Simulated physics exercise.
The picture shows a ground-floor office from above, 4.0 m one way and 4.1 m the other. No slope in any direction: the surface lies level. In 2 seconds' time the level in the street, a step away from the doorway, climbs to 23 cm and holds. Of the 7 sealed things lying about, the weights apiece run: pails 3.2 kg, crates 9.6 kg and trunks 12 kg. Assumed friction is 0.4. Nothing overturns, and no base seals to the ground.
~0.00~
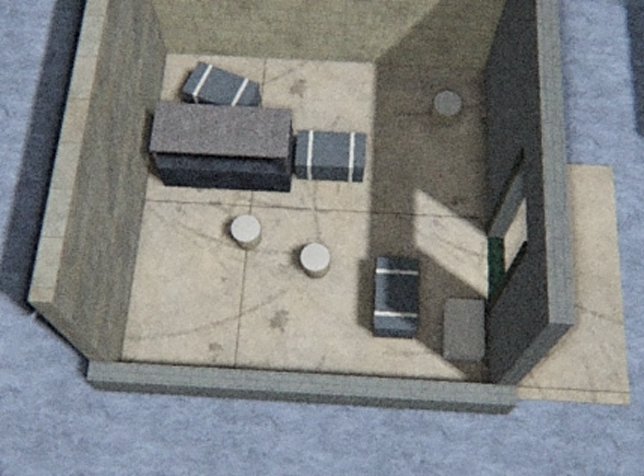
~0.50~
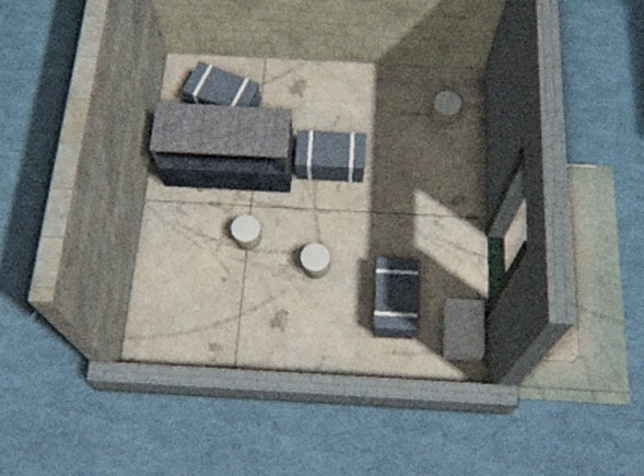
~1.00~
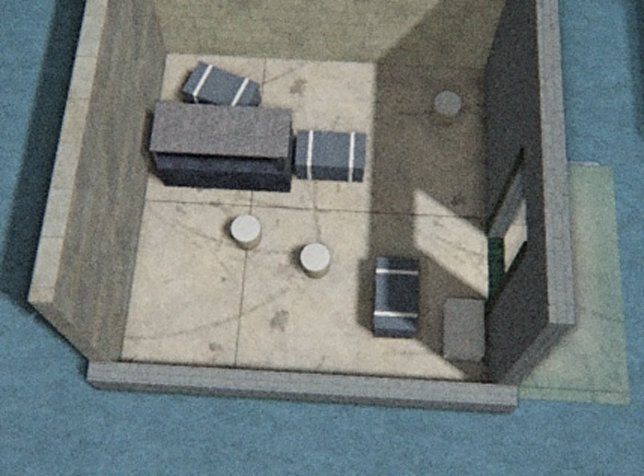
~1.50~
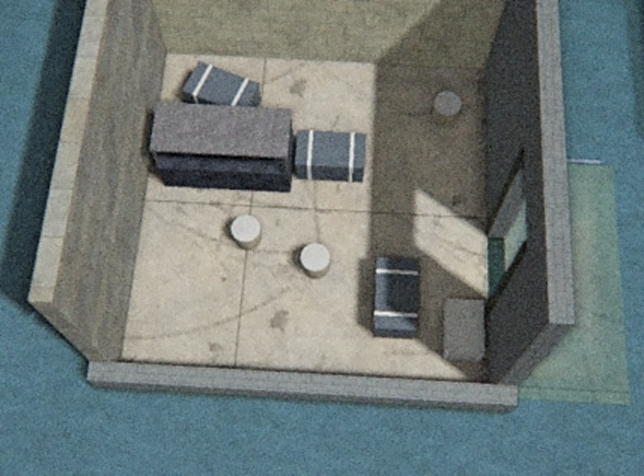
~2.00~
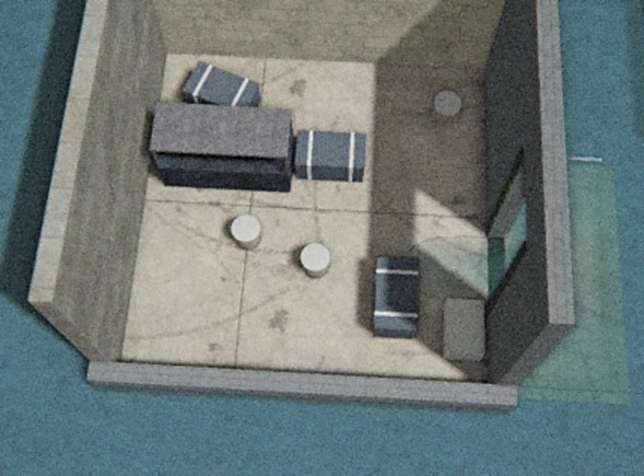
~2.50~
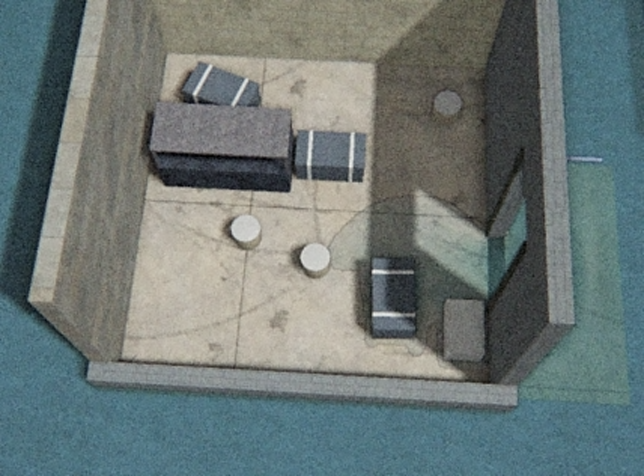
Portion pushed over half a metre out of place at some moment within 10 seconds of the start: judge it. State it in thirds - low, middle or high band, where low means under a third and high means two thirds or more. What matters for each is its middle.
Middle band.
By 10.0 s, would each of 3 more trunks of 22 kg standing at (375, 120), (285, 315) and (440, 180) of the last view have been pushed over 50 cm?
One by one, in that order: Below it, above it, below it.
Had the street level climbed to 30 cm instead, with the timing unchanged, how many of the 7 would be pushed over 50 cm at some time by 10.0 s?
In that case the number is 6.
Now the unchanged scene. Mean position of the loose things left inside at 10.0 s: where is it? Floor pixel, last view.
The centre is close to (317, 194).
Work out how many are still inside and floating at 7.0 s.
4.
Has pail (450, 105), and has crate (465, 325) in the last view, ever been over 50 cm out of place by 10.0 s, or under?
Taking them in order, the first is below the mark and the second is below the mark.
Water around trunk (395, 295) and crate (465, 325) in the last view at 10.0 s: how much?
Depth approx. 12 cm / 4 cm.
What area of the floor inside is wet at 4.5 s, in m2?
Somewhere around 12 m2, roughly.
After 3.5 s 1 of 7 are over 50 cm from their spots; 0 afloat.
After 4.5 s 4 of 7 are over 50 cm from their spots; 1 afloat.
After 7.0 s 4 of 7 are over 50 cm from their spots; 4 afloat.
After 10.0 s 4 of 7 are over 50 cm from their spots, and 4 have been at some point; 6 afloat.
